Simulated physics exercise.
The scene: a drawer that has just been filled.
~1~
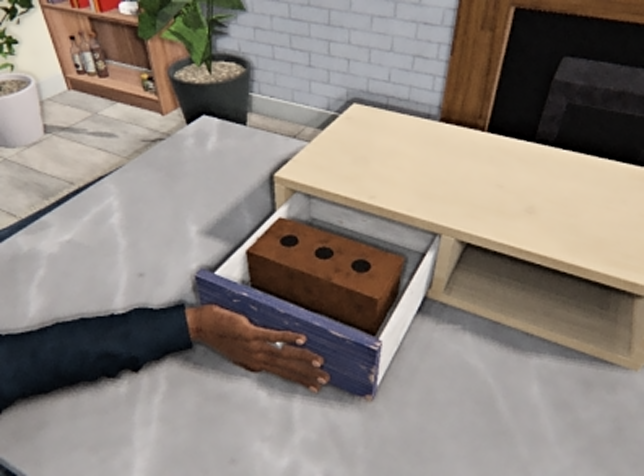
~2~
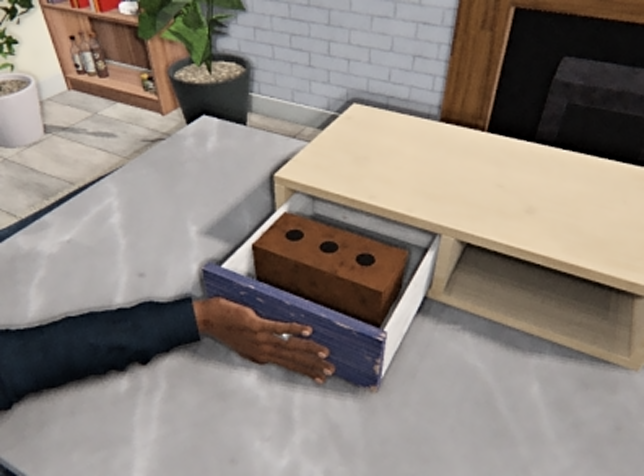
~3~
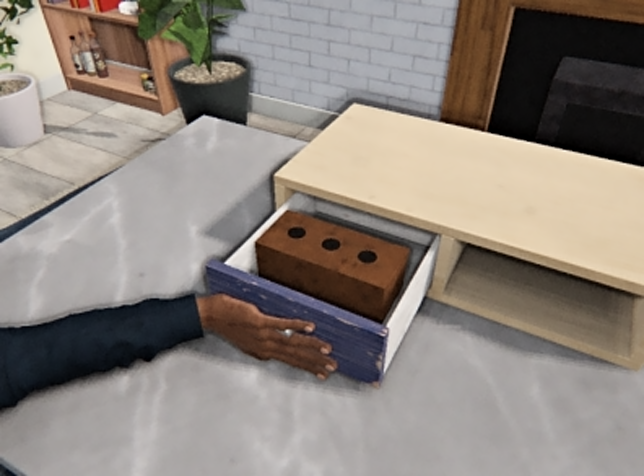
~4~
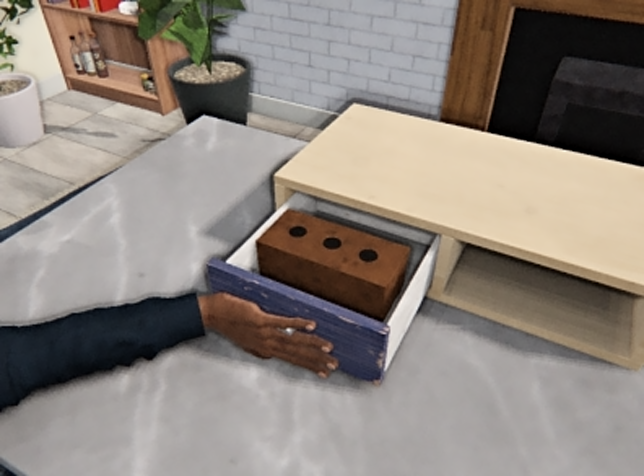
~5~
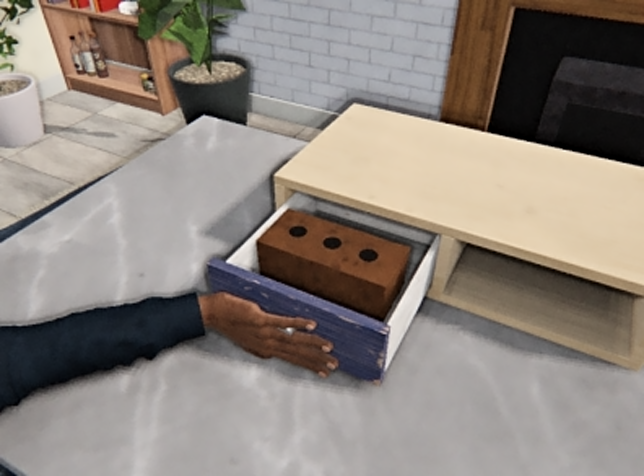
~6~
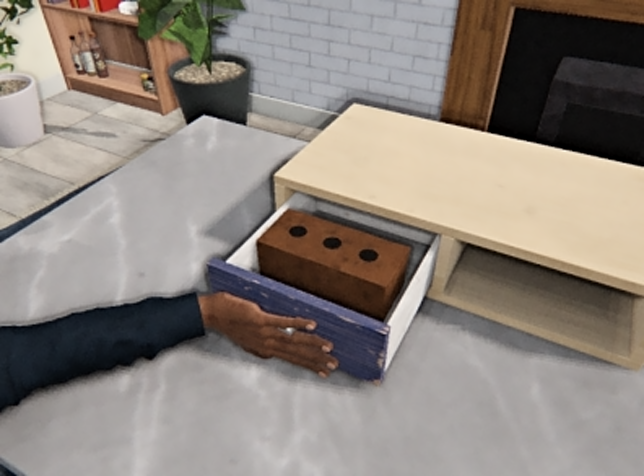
The footage shows a hand pressed against the purple front of an open drawer holding a brown brick with three dark holes. The hand pushes the drawer slightly inward toward the pale wooden chest, then drawer and hand stay almost still.
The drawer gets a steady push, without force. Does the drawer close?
Outcome: The drawer shuts flush.
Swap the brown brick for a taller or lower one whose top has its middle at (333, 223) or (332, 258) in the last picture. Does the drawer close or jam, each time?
In turn it jams; slides home.
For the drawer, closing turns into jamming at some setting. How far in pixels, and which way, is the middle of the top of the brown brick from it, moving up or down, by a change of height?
About 12 pixels up.
Then, 0.54 s after the last picture, drawer about half in.
At rest, the drawer goes all the way in.
